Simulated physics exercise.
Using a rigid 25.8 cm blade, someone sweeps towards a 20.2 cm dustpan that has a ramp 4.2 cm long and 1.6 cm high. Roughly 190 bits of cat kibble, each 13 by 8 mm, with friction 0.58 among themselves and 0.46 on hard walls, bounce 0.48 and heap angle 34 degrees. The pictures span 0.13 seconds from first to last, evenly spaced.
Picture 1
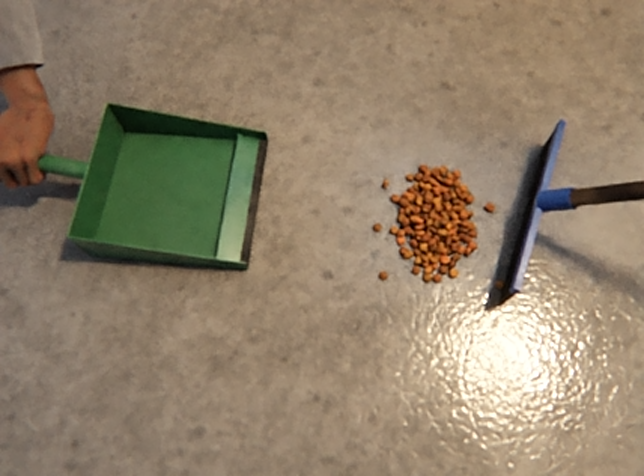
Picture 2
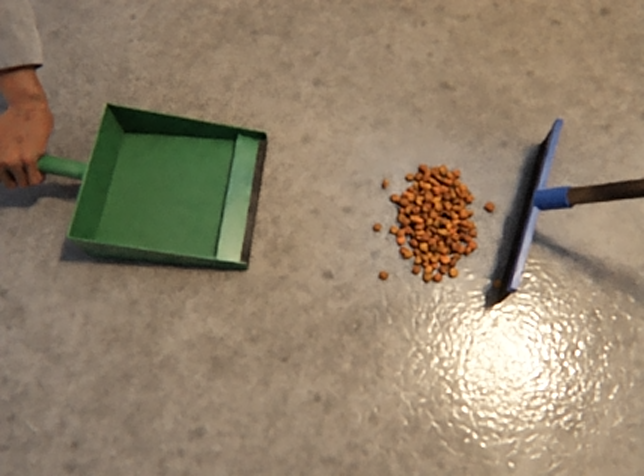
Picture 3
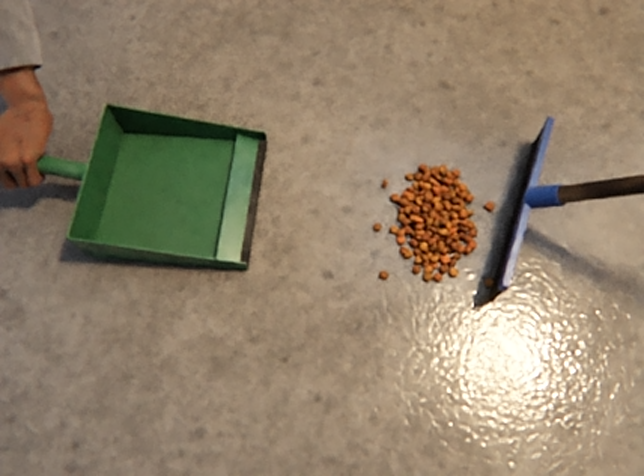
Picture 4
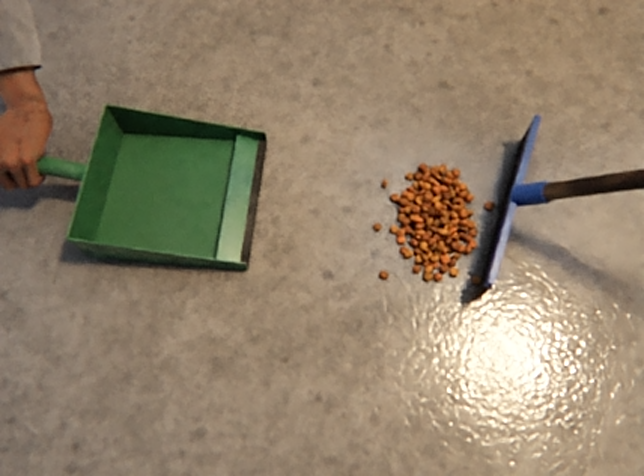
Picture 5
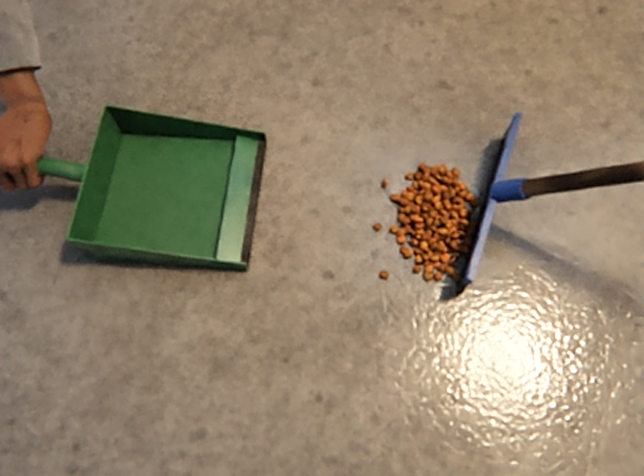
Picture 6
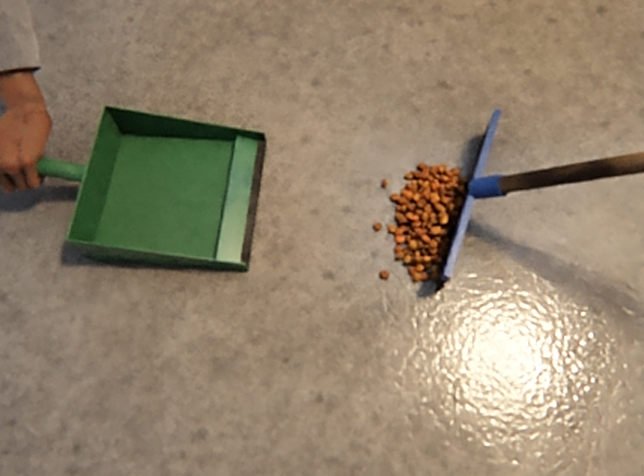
The clip shows a hand holding a green dustpan still on a grey floor while a blue blade on a handle moves left, reaches a small pile of brown kibble, and presses its right side inward, bunching the pieces together.
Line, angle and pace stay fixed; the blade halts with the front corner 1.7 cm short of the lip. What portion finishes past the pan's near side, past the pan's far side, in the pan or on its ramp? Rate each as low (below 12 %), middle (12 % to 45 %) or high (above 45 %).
Near side - low, far side - middle, pan - middle.
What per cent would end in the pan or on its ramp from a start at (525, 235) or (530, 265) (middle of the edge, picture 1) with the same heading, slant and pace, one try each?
About 25 and 30 per cent.
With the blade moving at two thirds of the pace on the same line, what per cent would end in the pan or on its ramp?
About 20 per cent.
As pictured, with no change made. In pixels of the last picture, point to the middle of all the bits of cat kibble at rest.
About (261, 181).
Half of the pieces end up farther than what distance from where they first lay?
It comes to some 26 cm.
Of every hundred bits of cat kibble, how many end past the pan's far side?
Roughly 25 in a hundred come to rest there.
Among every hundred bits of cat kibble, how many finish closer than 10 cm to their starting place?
Around 0 percent.
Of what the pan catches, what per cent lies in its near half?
Something like 60 per cent of the catch.
Then, 0.12 s after the last picture, middle of the blade 15 cm from the lip; 0 % over the lip, far side 10 %, near side 0 %.
Then, 0.20 s after the last picture, middle of the blade 7 cm from the lip; 0 % over the lip, far side 15 %, near side 0 %.
Then, 0.41 s after the last picture, middle of the blade 5 cm from the lip; 30 % over the lip, far side 25 %, near side 0 %.
In the end, near side 0 %, far side 25 %, pan 30 %, in front of the lip or behind the blade 45 %.
